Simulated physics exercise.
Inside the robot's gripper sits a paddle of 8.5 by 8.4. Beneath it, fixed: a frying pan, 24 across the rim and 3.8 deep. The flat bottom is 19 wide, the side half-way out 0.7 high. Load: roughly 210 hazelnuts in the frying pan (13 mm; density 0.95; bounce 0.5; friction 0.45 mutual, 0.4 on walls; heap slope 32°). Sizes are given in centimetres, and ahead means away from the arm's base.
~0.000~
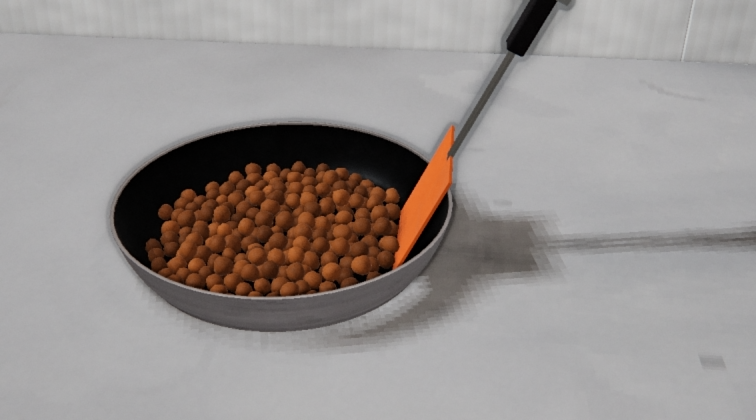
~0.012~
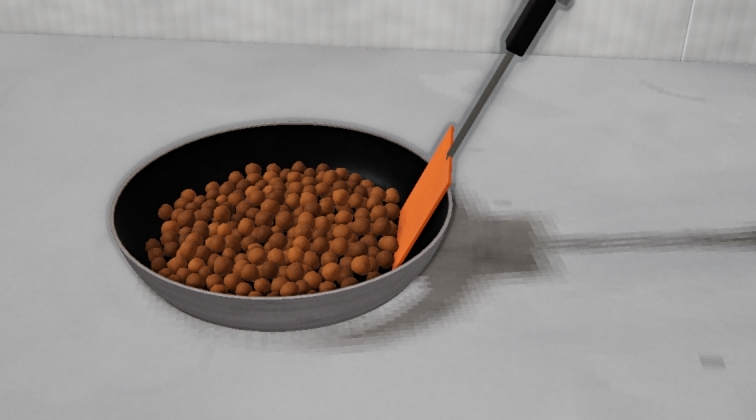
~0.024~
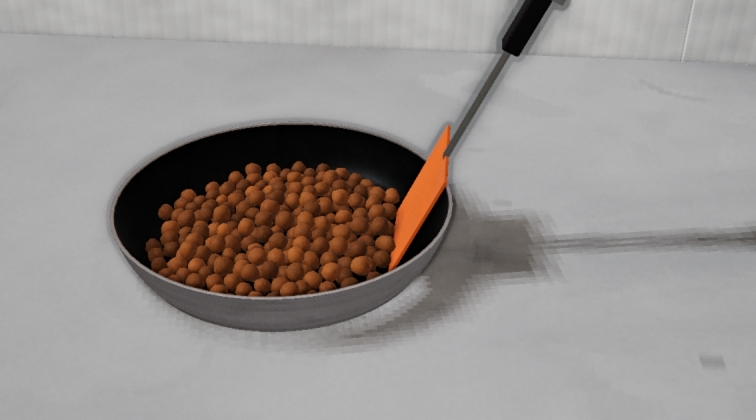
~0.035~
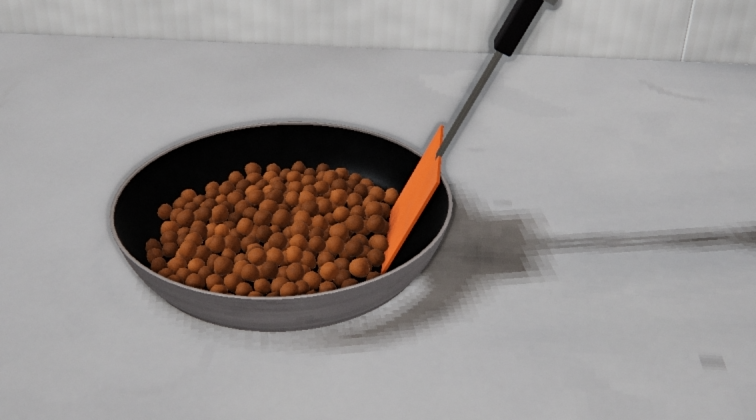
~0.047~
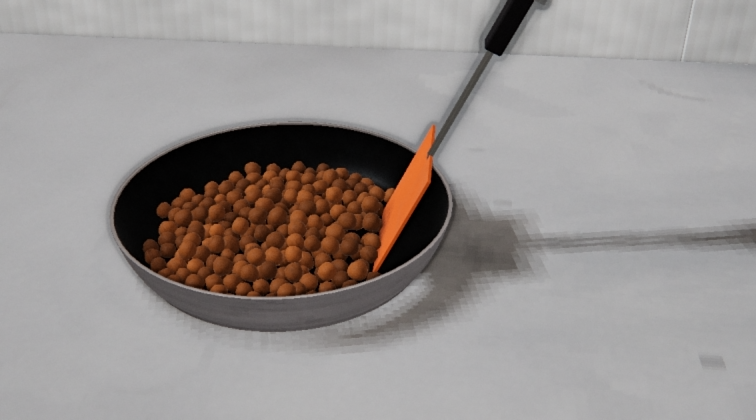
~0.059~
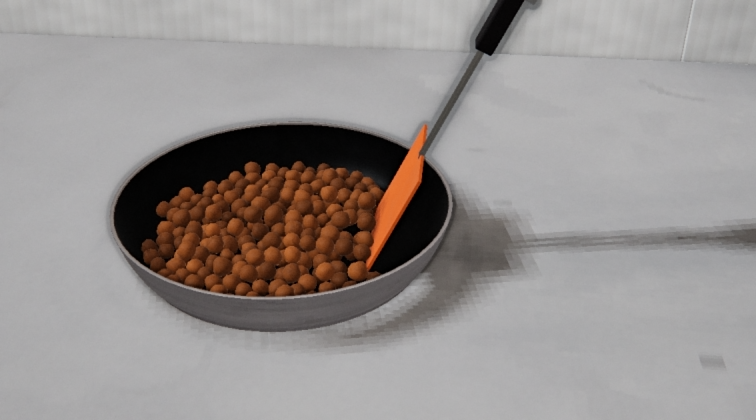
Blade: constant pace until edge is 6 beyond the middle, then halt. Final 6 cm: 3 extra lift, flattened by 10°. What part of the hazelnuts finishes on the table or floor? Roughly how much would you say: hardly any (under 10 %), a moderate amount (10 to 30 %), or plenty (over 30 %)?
I'd say hardly any.
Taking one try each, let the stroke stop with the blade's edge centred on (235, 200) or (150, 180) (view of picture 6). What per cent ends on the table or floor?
About 0 and 20 per cent.
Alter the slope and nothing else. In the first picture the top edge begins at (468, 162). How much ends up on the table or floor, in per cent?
Spill: Approx. 0 per cent.
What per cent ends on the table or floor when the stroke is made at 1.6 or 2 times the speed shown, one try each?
5 and 10 %.
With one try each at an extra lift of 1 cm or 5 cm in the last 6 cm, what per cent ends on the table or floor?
First try about 0 %, second try about 0 %.
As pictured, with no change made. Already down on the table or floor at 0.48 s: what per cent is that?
About 0 per cent.
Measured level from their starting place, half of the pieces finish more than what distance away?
Some 3 cm.
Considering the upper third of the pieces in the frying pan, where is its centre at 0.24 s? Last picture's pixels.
The middle lies somewhere about (216, 220).
By 0.15 s, sloping 65°, highest piece 4 above the table; 212 in the frying pan.
By 0.24 s, sloping 60°, highest piece 5 above the table; 212 in the frying pan.
By 0.48 s, sloping 55°, highest piece 4 above the table; 212 in the frying pan.
By 1.53 s, sloping 55°, highest piece 4 above the table; 212 in the frying pan.
Final count, 212 in the frying pan. That is 0 % on the table or floor.
